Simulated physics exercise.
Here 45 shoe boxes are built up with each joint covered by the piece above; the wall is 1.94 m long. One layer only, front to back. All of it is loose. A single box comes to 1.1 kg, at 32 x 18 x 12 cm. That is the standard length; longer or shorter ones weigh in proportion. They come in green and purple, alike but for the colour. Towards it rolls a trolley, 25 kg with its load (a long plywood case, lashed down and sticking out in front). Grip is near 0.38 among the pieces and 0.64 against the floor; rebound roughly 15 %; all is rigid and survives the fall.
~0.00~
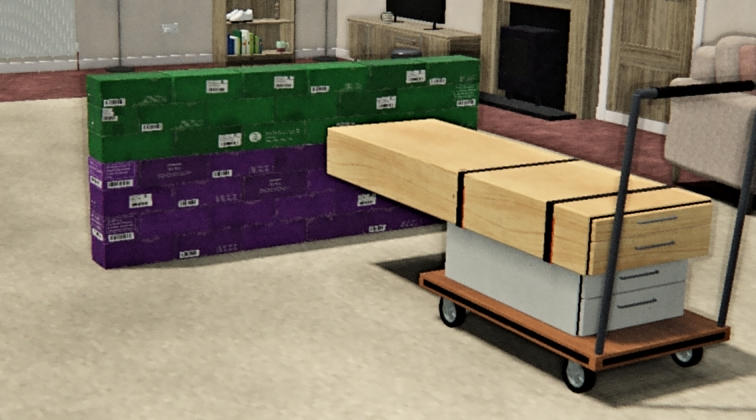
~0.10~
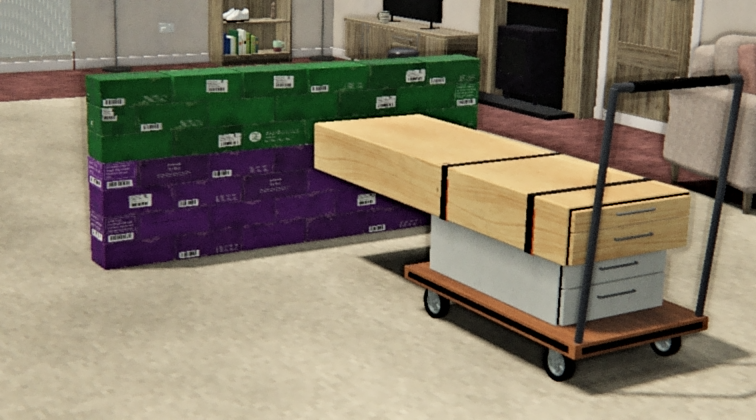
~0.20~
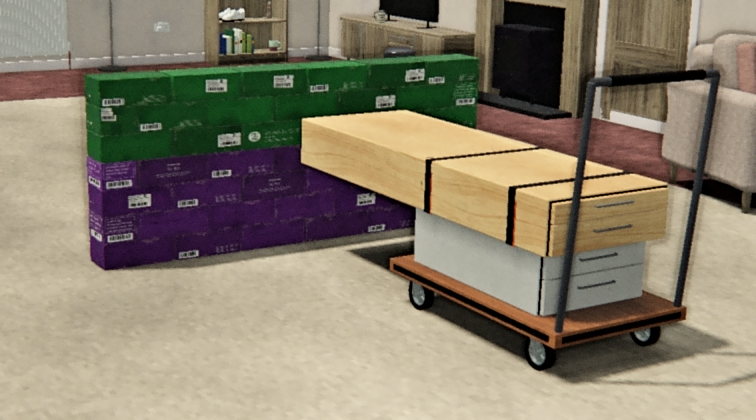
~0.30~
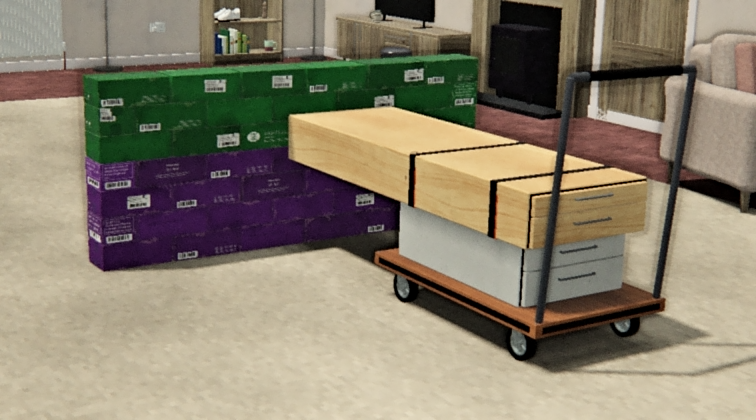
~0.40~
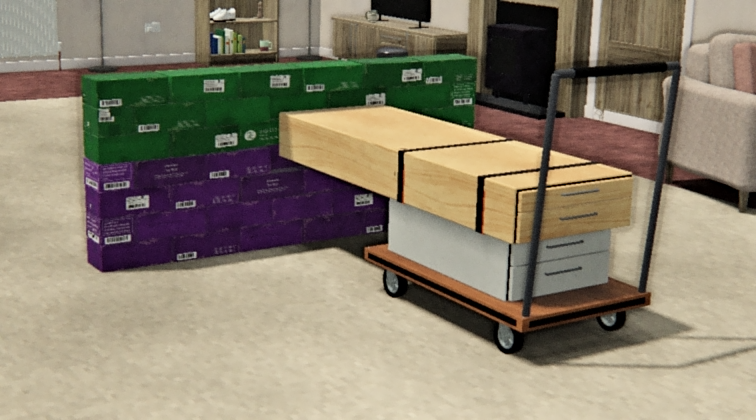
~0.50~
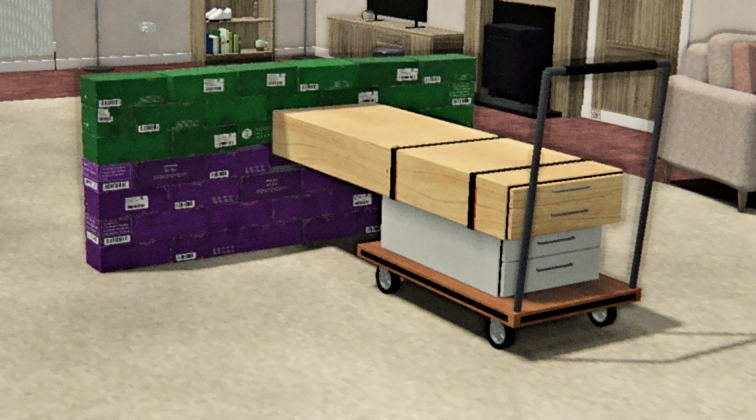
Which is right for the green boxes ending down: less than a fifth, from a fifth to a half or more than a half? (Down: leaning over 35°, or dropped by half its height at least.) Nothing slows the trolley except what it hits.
Over a half of them.
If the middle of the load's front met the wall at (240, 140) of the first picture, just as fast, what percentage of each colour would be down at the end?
Then purple 30, green 70 per cent.
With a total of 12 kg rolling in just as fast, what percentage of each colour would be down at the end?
In that case purple 0, green 0 per cent.
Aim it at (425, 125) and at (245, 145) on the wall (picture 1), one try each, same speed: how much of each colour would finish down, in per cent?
Purple 30 then 30, green 60 then 70 per cent.
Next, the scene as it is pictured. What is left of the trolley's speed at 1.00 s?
About 0.1 m/s.
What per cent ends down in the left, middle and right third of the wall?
Left 10, middle 50, right 40 per cent.
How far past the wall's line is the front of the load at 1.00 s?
Roughly 25 cm.
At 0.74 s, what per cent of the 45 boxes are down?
By then 0 per cent.
After 0.74 s, load 19 cm past the wall's line, still rolling; none of the 19 green boxes down (0 of 45 in all colours); top green box 3° from how it stood.
After 1.00 s, load 23 cm past the wall's line, still rolling; 10 of the 19 green boxes down (12 of 45 in all colours); top green box 19° from how it stood.
After 1.40 s, load 27 cm past the wall's line, still rolling; 12 of the 19 green boxes down (14 of 45 in all colours); top green box on its side.
In the end (3.2 s), load 27 cm past the wall's line, stopped; 12 of the 19 green boxes down (14 of 45 in all colours); top green box on its side; top purple box unmoved. That is 63 per cent. From the last view, middles, top green box near (367, 158), top purple box near (162, 168).
